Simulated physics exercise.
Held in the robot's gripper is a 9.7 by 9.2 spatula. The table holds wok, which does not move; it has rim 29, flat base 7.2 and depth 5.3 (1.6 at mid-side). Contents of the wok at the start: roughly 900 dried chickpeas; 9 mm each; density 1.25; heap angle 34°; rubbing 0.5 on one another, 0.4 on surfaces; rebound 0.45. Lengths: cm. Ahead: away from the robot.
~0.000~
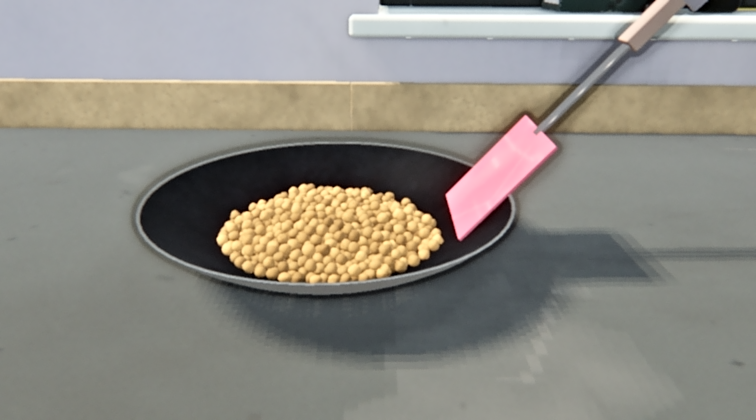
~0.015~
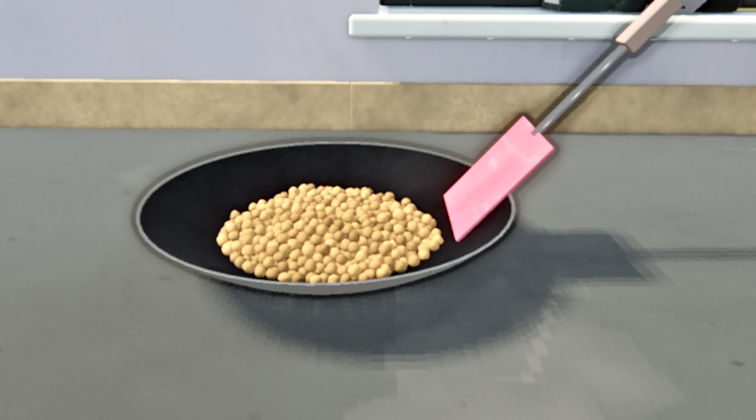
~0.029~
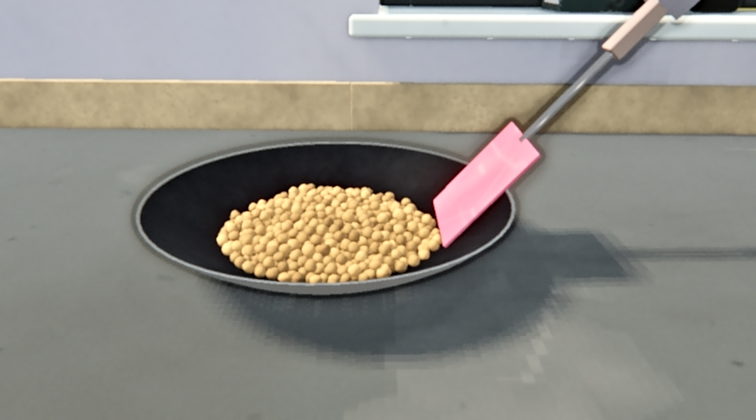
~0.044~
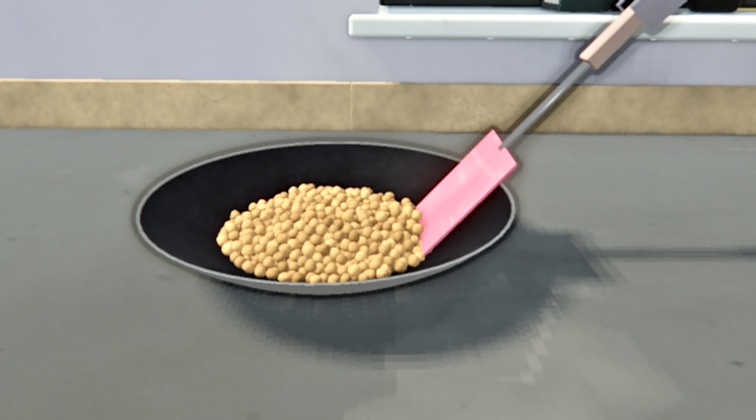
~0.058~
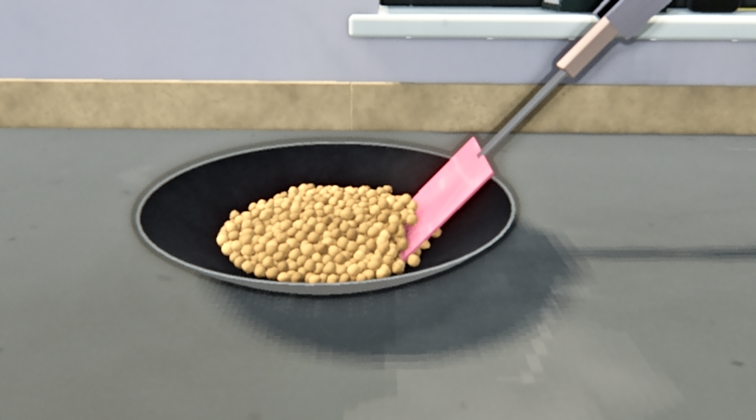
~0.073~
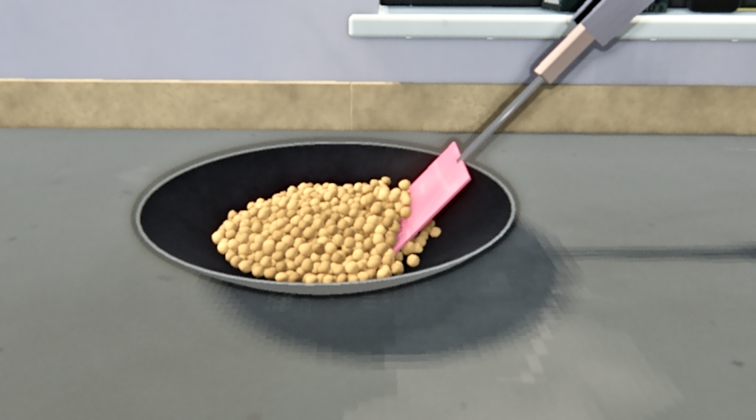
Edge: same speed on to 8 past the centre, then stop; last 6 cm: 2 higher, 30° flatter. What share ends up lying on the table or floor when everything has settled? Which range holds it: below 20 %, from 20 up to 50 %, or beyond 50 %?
The range from 20 up to 50 %.
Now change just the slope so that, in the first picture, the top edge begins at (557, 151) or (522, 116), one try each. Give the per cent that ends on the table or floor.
Some 25 per cent, then some 40 per cent.
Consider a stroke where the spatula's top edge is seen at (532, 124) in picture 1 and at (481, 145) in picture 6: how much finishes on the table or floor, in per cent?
Some 15 per cent.
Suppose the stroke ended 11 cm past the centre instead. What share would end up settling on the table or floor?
I'd expect close to 50 per cent then.
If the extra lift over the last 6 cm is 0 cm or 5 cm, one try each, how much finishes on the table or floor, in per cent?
It comes to around 25 per cent on the first try and around 30 per cent on the second.
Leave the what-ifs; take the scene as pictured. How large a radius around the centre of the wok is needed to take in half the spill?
The answer is around 26 cm.
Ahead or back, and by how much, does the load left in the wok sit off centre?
It sits near 4.5 centimetres ahead of centre.
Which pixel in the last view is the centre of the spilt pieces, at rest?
Near (44, 245) in the last picture.
By 0.11 s, sloping 49°, highest piece 8 above the table; 900 in the wok.
By 0.14 s, sloping 40°, highest piece 10 above the table; 900 in the wok.
By 0.36 s, sloping 19°, highest piece 8 above the table; 607 in the wok, 219 on the table or floor, 74 on the blade or in flight.
By 1.41 s, sloping 19°, highest piece 5 above the table; 604 in the wok, 296 on the table or floor.
Final count, 604 in the wok, 296 on the table or floor. That is 33 % on the table or floor.
